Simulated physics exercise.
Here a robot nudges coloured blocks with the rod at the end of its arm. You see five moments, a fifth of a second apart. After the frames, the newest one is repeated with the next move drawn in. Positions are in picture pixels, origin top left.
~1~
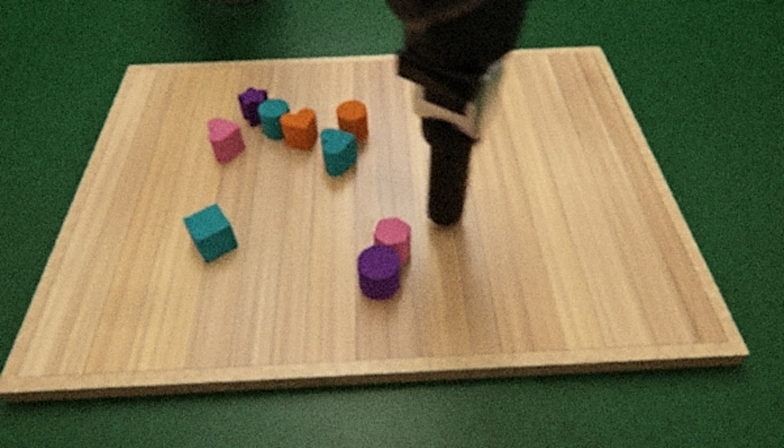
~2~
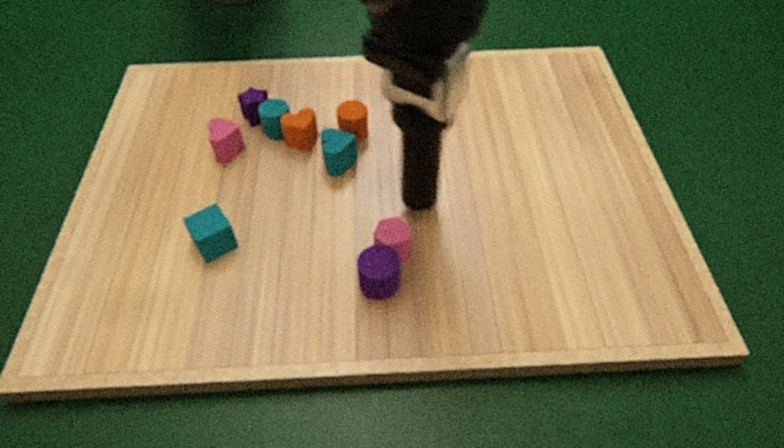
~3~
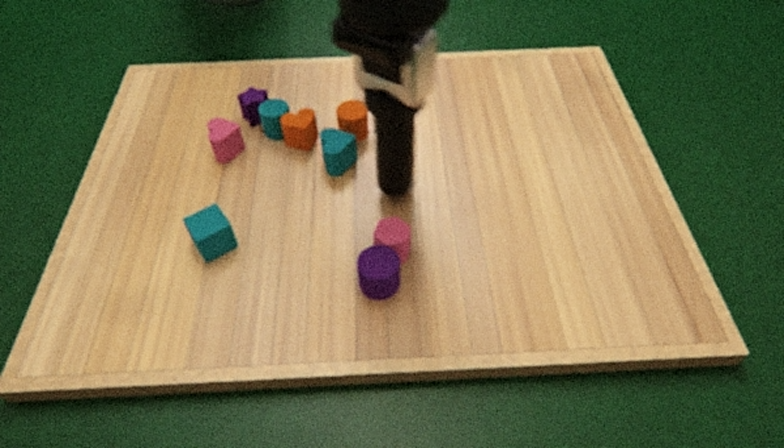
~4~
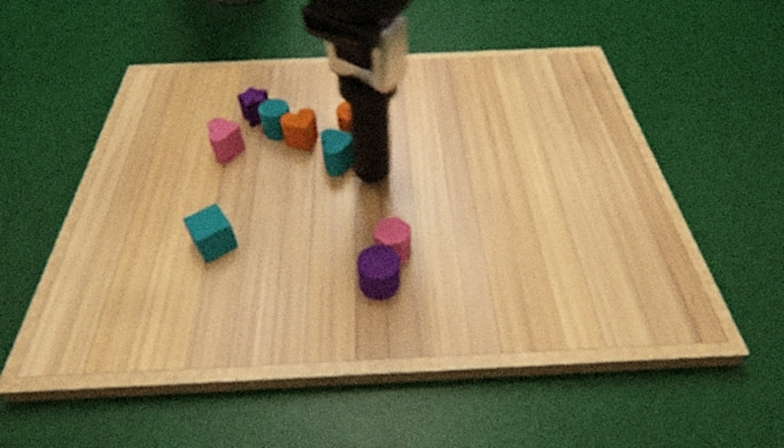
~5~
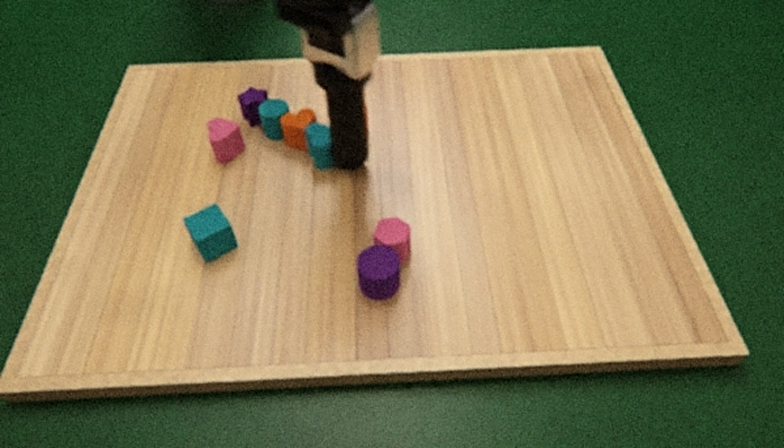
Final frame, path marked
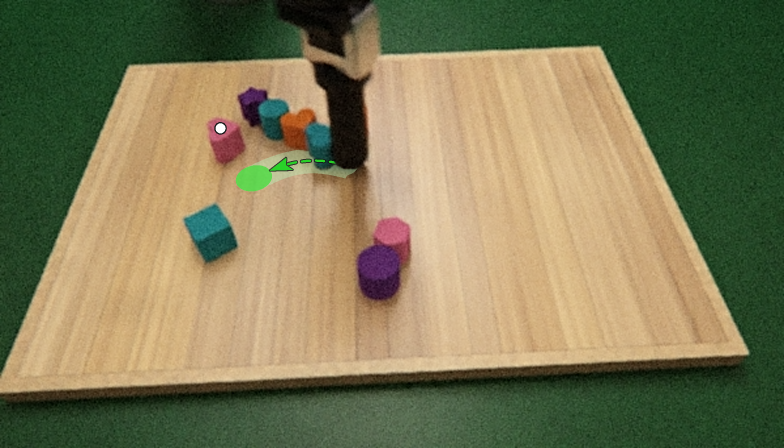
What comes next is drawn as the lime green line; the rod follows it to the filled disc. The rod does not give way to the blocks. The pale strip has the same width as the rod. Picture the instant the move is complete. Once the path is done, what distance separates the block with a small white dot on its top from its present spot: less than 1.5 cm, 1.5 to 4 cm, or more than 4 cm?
Below 1.5 cm.
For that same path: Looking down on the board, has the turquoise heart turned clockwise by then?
Yes.
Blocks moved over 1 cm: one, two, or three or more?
This push will displace three or more blocks.
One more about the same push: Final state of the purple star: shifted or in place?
It shifts position.
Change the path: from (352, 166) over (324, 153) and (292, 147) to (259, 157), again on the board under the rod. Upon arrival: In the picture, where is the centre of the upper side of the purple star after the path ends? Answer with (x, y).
Around (235, 82).
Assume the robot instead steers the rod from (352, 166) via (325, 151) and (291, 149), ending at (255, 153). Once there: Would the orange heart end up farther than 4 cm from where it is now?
Yes, it checks out.
Path on the board, from (352, 166) via (319, 161) and (286, 165), ending at (254, 178); the dot is on the pink heart.
What follows on the original path. One third of the way, rod (316, 152); purple star (237, 87); turquoise cylinder (262, 94); orange heart (278, 111), turned 70° clockwise; turquoise heart (286, 130).
Two thirds of the way, rod (283, 156); purple star (237, 87); turquoise cylinder (262, 93); orange heart (277, 110), turned 80° clockwise; turquoise heart (257, 129), turned 20° clockwise.
At the end, rod (251, 169); pink heart in place; purple star (237, 87); turquoise cylinder (262, 93); orange heart (277, 110), turned 80° clockwise; turquoise heart (251, 129), turned 35° clockwise.
